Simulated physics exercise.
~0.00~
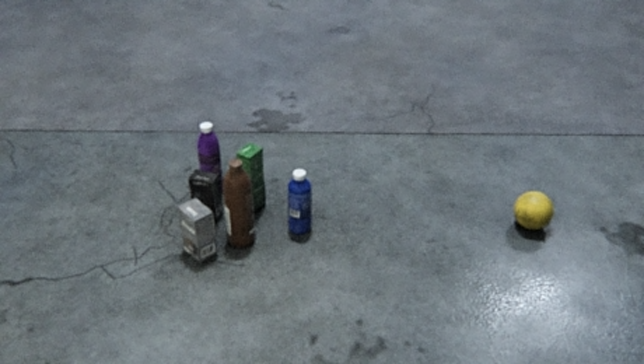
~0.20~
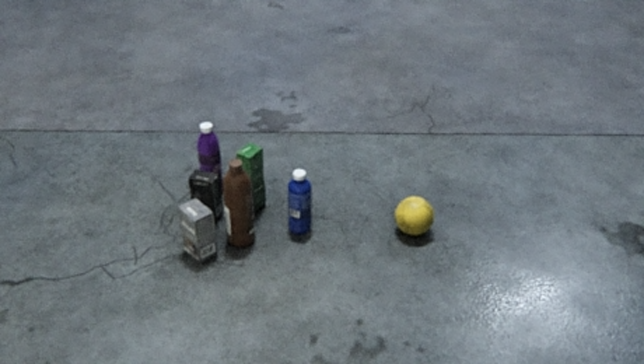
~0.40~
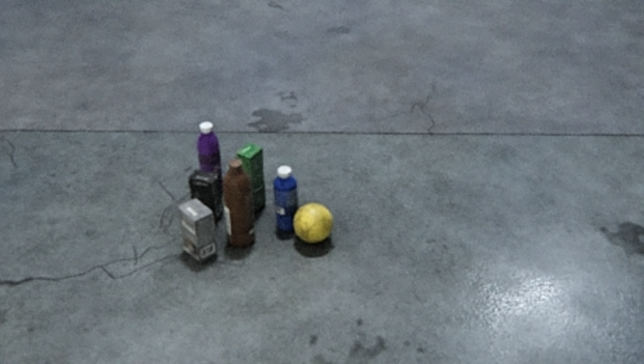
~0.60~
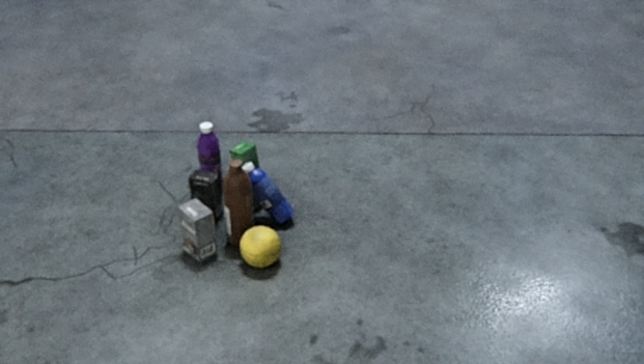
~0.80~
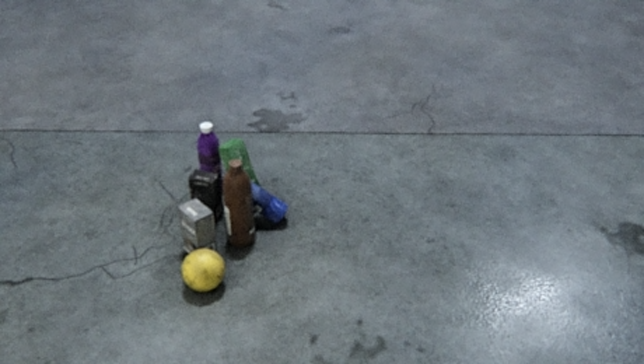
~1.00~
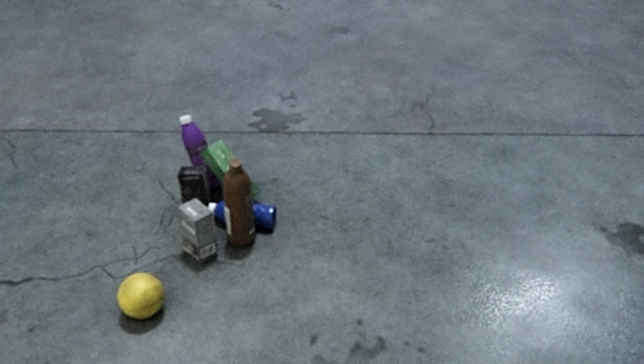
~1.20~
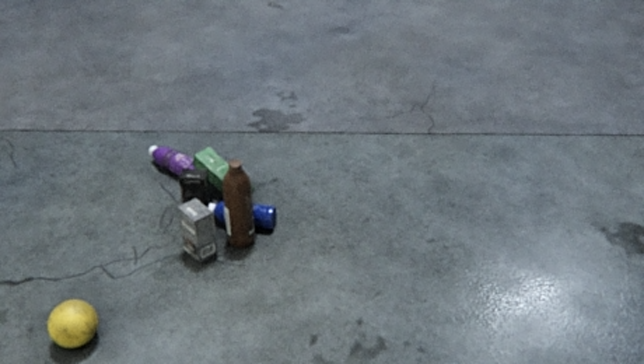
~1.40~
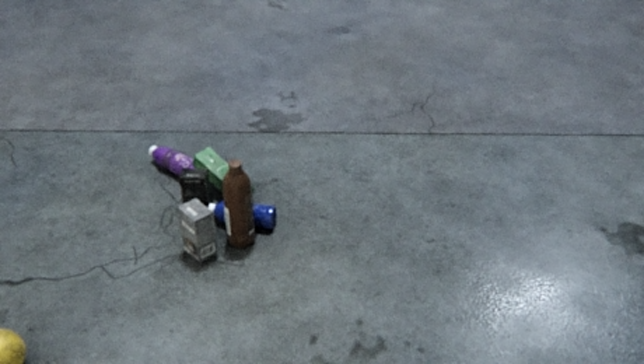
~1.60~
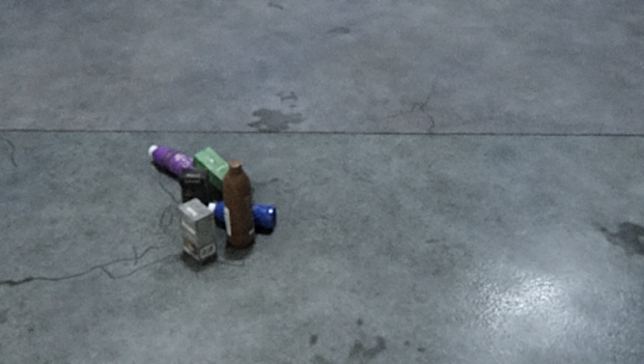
A yellow ball rolls left into bottles and cartons, toppling three, and leaves the view.
